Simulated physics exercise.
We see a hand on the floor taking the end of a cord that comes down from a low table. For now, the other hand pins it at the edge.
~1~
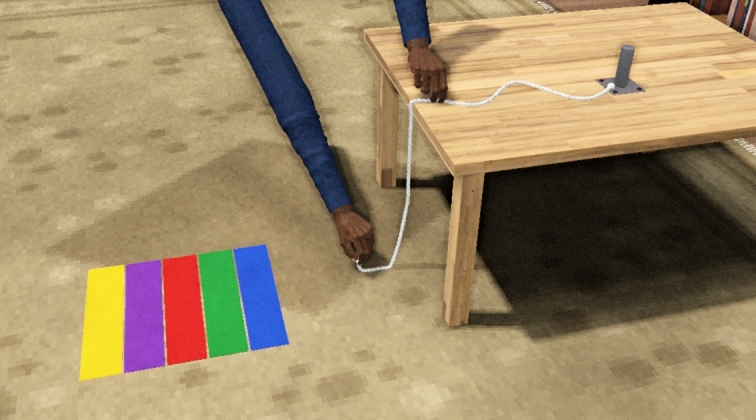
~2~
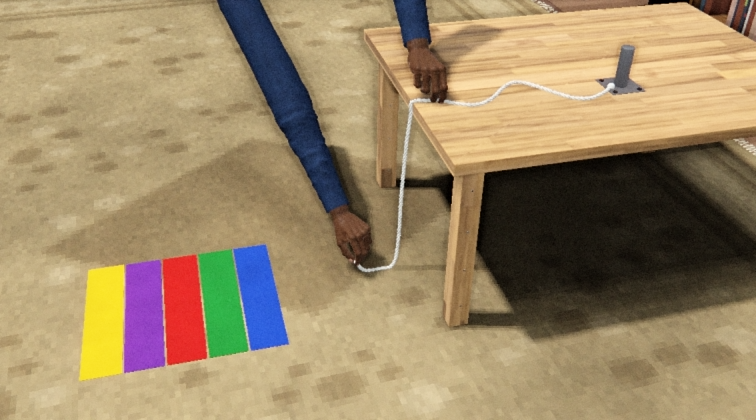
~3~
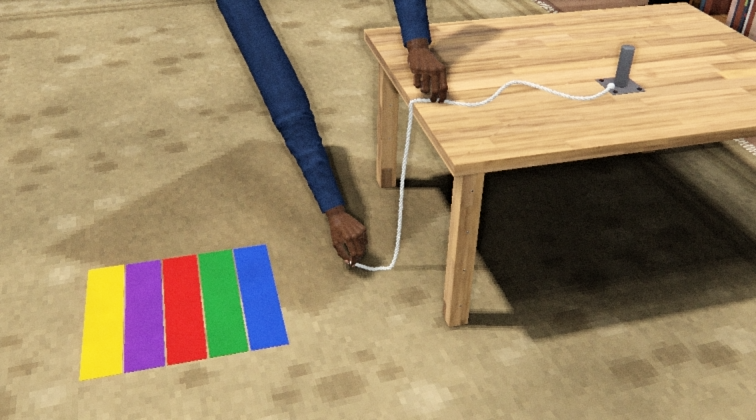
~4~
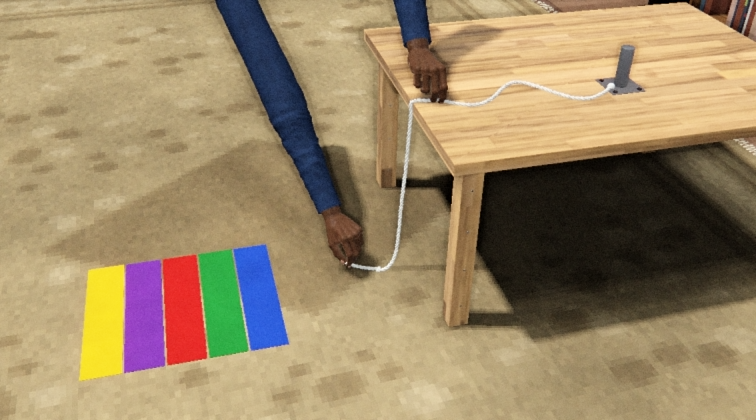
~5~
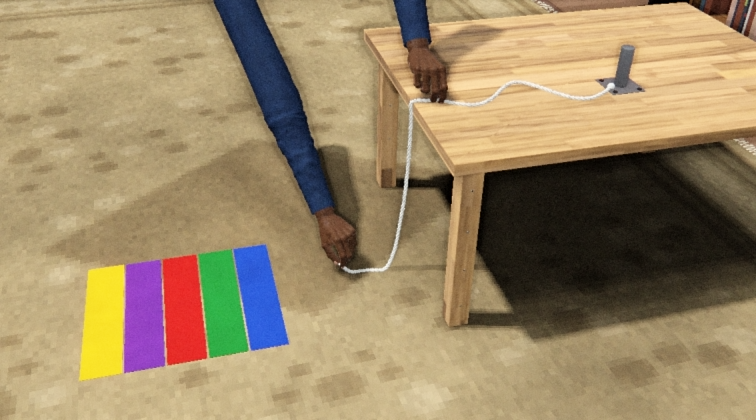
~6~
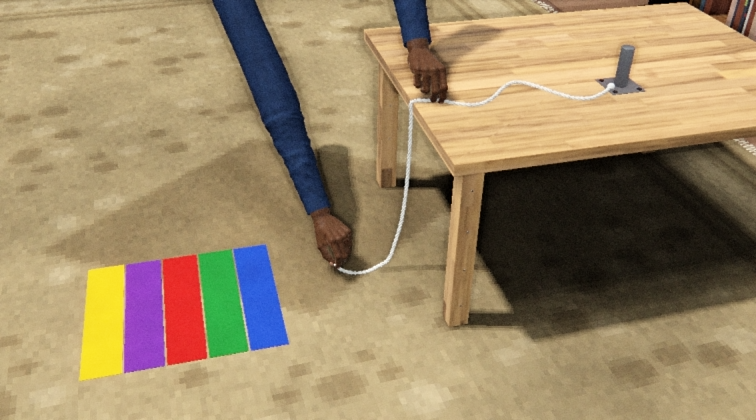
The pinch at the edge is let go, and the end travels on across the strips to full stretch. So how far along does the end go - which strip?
Along to the red strip.
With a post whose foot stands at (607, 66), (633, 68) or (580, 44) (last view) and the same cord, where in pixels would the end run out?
In order, the pixels are (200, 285), (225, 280) and (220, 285).
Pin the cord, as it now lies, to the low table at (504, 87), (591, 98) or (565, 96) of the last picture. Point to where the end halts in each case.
First near (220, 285), then near (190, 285), then near (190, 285).
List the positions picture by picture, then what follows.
The first frame shows end (358, 261); blue (266, 327); green (226, 334); red (186, 341); purple (144, 348); yellow (102, 355).
The second frame shows end (355, 262); cord through (591, 98) (518, 82) (471, 105) (409, 128) (401, 194) (396, 258).
The third frame shows end (351, 262).
The fourth frame shows end (347, 263); cord through (591, 98) (518, 82) (471, 105) (410, 128) (403, 195) (394, 258).
The fifth frame shows end (340, 264).
The sixth frame shows end (336, 265); cord through (591, 98) (518, 82) (471, 105) (411, 128) (406, 194) (389, 258).
Soon after, end near (245, 279); over blue.
After that, end near (202, 285); over green.
At the stop, end near (178, 289); over red. It gets as far as the red strip.
